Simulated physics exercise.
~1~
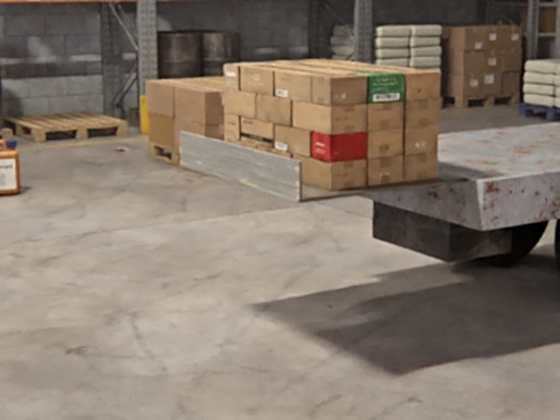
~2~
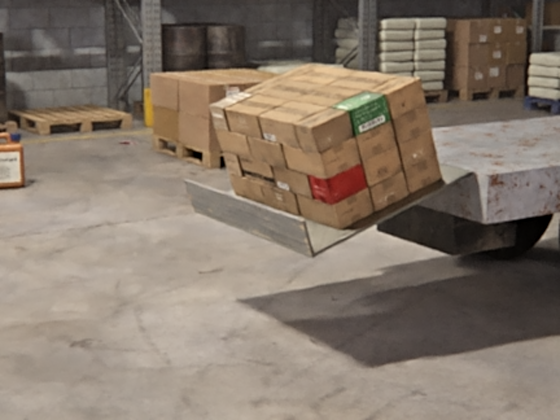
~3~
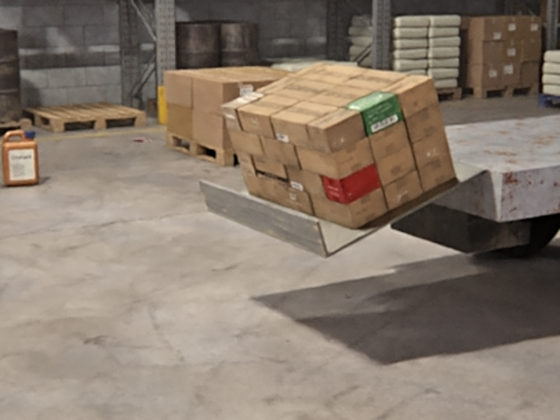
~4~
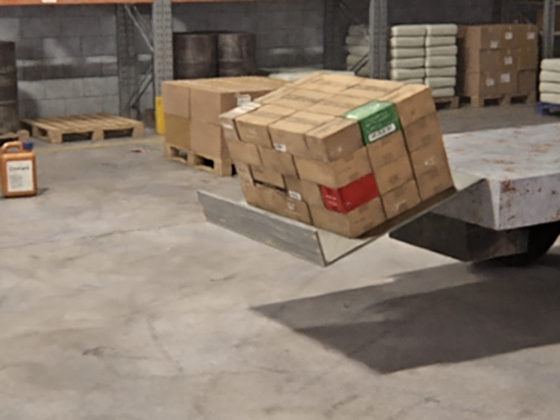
The flap at the back of a flat-bed tilted down to the left under a stack of brown boxes, one with a green label and one with a red, and the whole pile leaned with it, then stayed put on the slope without any falling off.
